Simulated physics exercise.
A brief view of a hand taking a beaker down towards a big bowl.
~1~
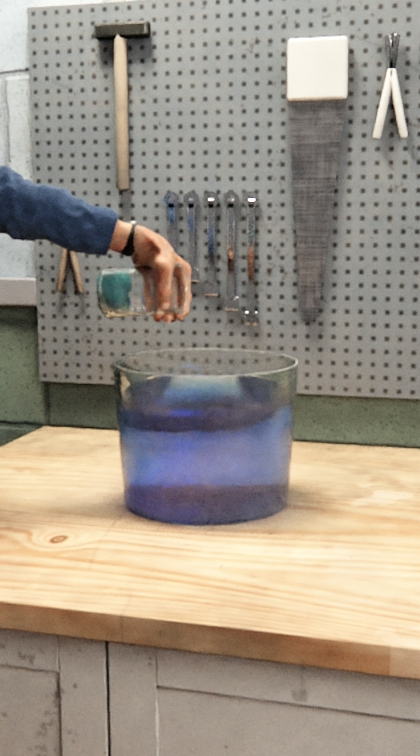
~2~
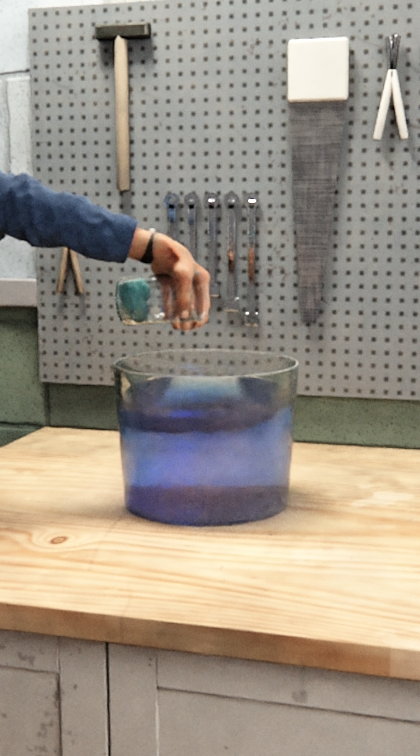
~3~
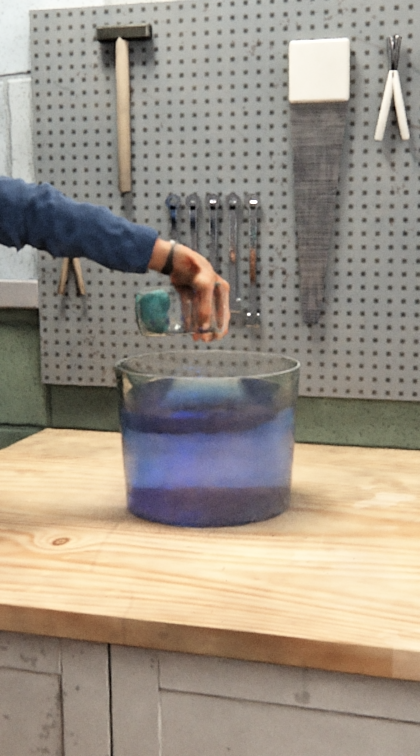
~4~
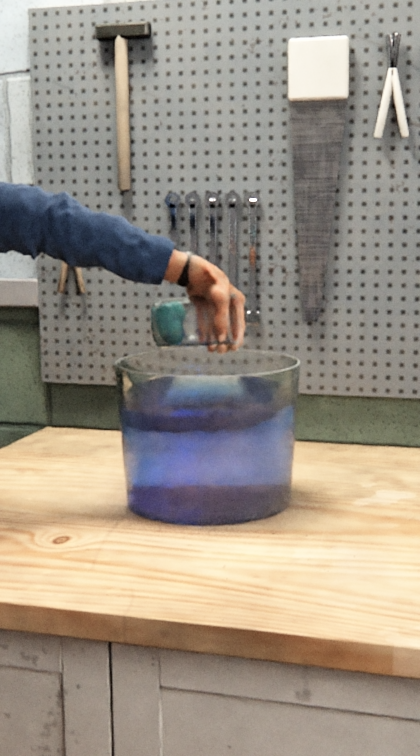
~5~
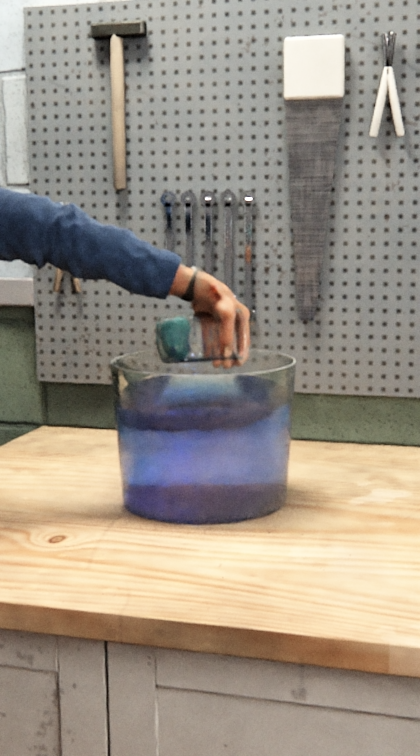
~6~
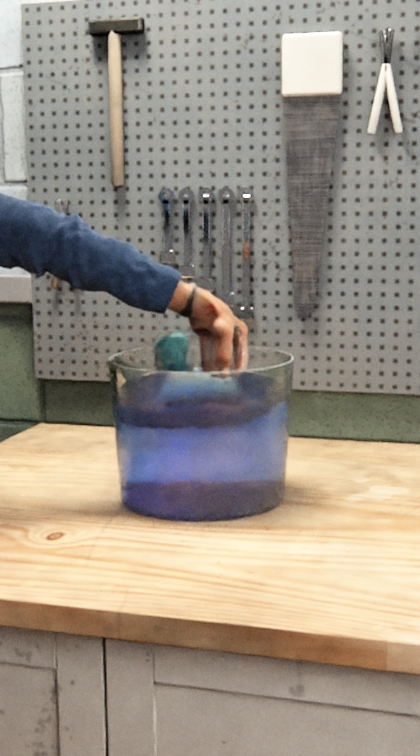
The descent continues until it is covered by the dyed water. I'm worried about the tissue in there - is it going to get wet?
Yes, it gets wet.
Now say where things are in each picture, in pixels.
The first picture shows beaker (144, 291) on its side; above the big bowl.
The second picture shows beaker (162, 299) on its side; tissue (135, 301); coming down.
The third picture shows beaker (182, 310) on its side; lower.
The fourth picture shows beaker (198, 322) on its side; tissue (170, 324); lower still.
The fifth picture shows beaker (203, 337) on its side; close to the surface.
The sixth picture shows beaker (201, 353) on its side; tissue (173, 355); just over the surface.
A moment on, the beaker enters the dyed water.
Further on, dyed water pours in as the air escapes.
When it is over, the beaker is under, flooded, and the tissue is wet.
